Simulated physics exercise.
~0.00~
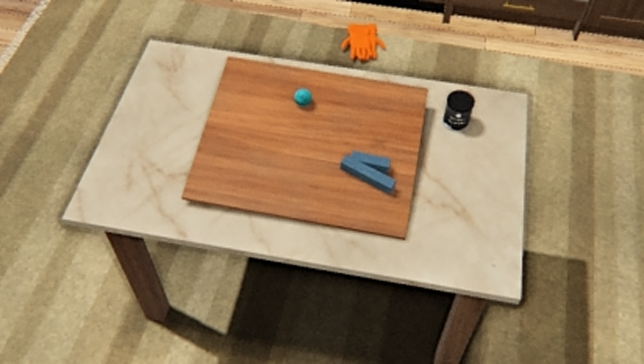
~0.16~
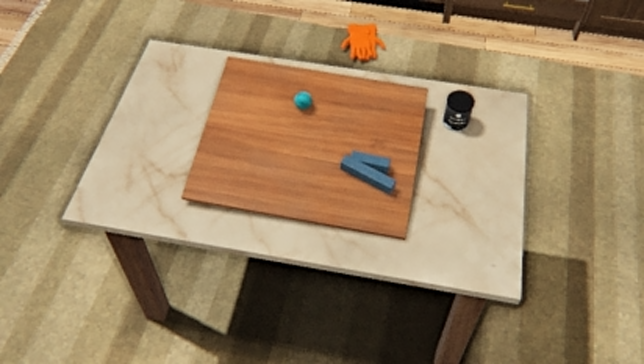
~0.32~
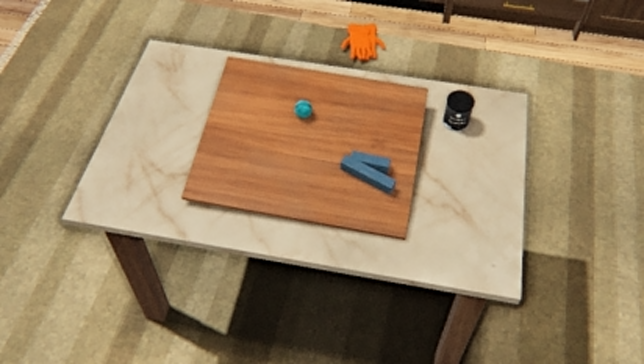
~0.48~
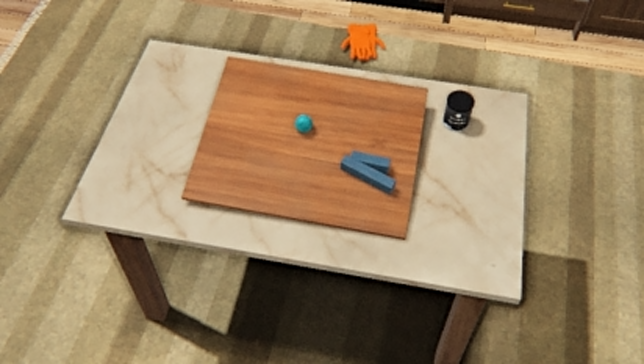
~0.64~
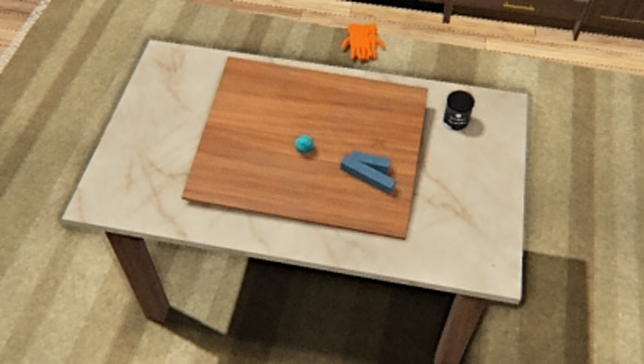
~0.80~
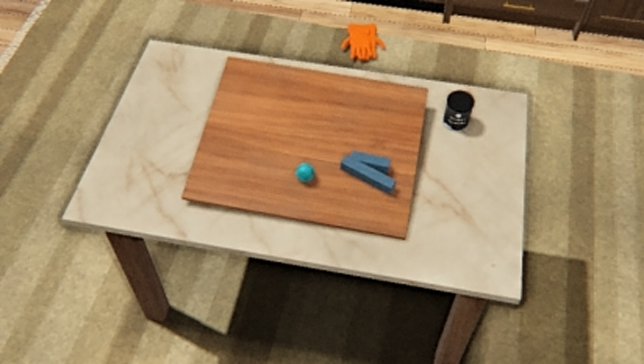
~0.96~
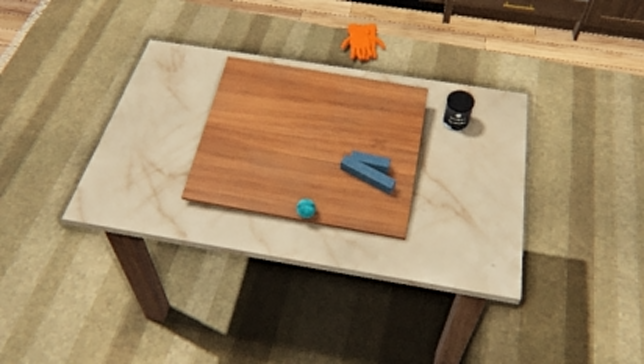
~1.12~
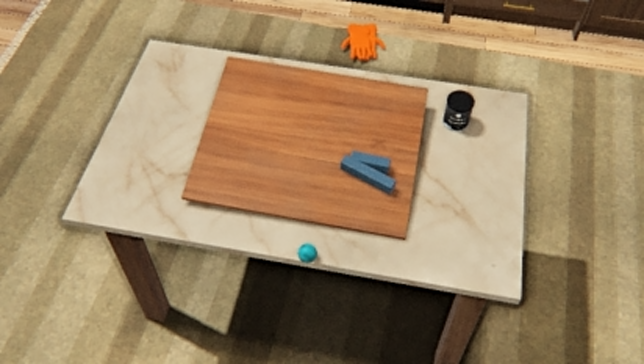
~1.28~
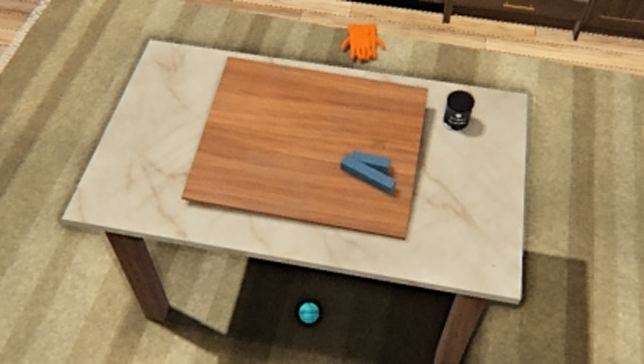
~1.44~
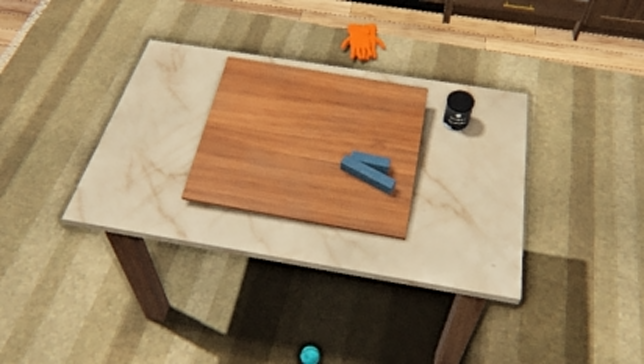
To begin with, a small turquoise ball sits near the far edge of a wide wooden board on a pale marble-topped table, with blue blocks on the board and a black tin standing to its right. The ball starts to roll slowly towards the viewer, then gathers speed as it passes to the left of the blocks. It reaches the near edge of the board and goes over it, crossing the front of the table. Finally it drops below the tabletop and is last seen low over the shadowed rug, while the board, blocks and tin stay put.
